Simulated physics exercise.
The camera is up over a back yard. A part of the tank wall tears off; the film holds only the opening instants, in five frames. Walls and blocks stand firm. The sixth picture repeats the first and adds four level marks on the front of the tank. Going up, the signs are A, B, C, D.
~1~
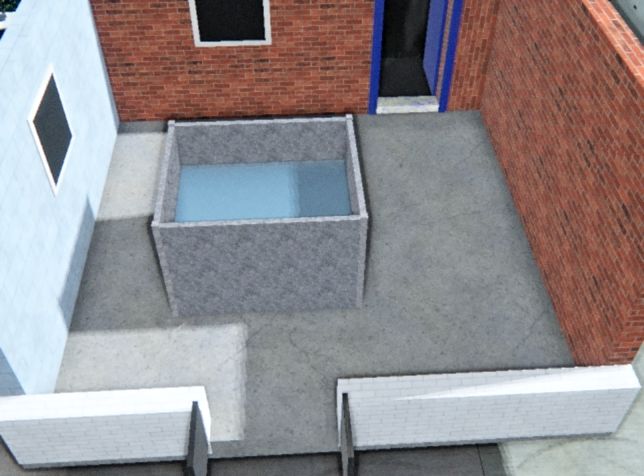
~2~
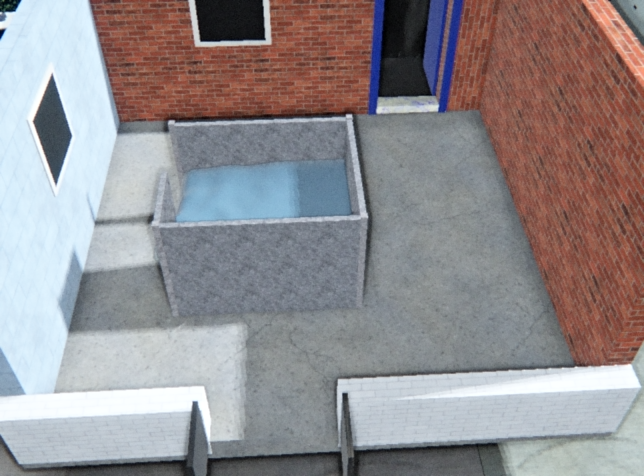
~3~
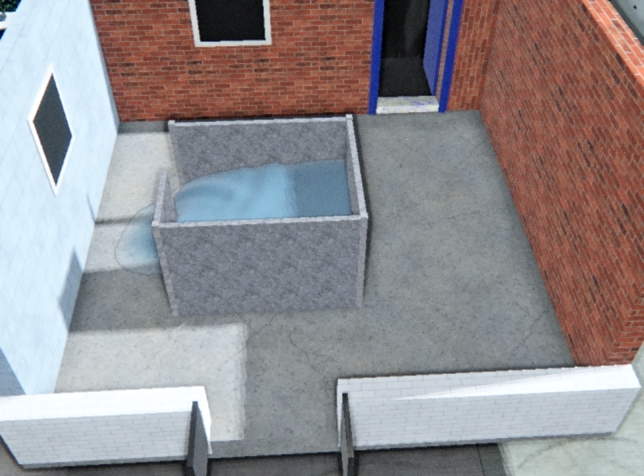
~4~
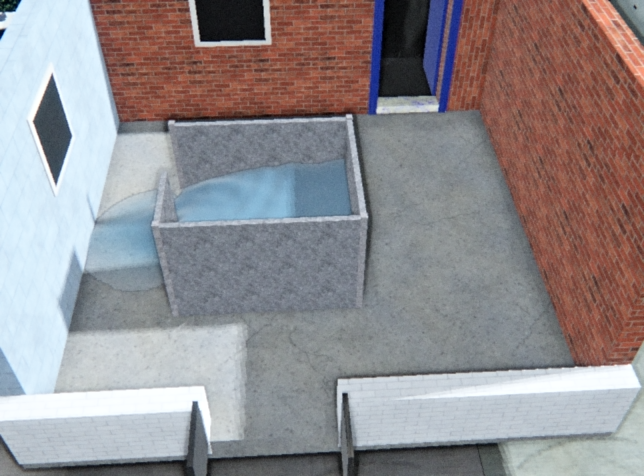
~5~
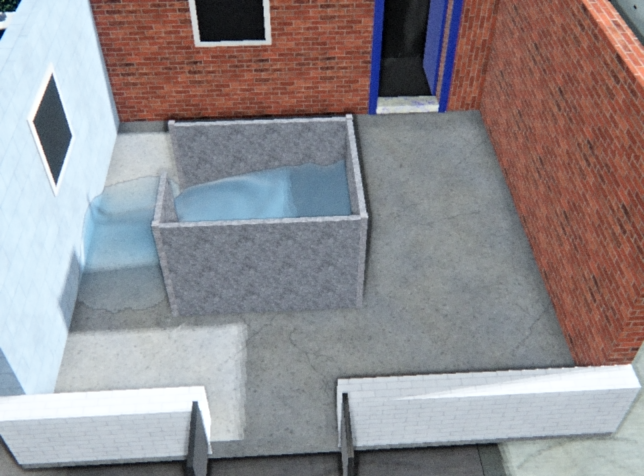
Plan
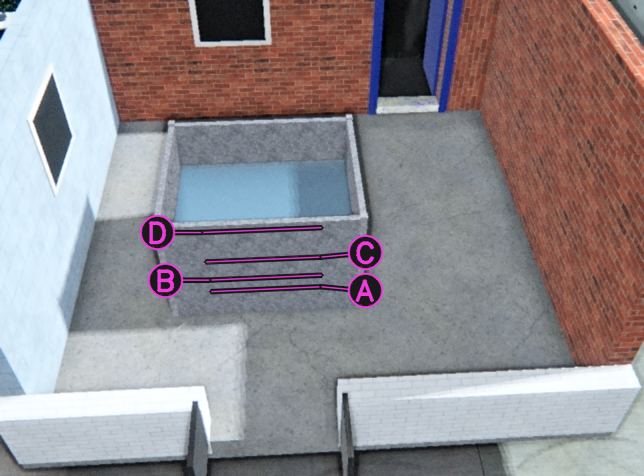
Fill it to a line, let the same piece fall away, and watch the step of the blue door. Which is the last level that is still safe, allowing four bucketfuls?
Line C.
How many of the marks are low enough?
Three of them.
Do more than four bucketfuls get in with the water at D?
Yes.
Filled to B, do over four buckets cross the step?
No, not at all.
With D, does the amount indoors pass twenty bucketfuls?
No, it does not.
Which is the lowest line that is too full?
D it is.
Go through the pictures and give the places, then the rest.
Water in the tank at rest, its middle at (264, 206); foot of the blue doorway at (407, 112); open gate at (271, 380), in the first picture.
Water covers 1 % of the ground, its front hidden from here, in the second picture.
Front seen at (124, 256), 3 % of the ground wet, in the third picture.
Front seen at (88, 253), 6 % of the ground wet, in the fourth picture.
Front seen at (79, 294), 9 % of the ground wet, in the fifth picture.
On the marked copy, A at (266, 289); B at (265, 277); C at (264, 259); D at (261, 230); from the bottom up A, B, C, D.
Choosing A, nothing gets over.
Choosing B, nothing gets over.
Choosing C, a splash gets over, under a bucket.
Choosing D, about 9 bucketfuls get in.
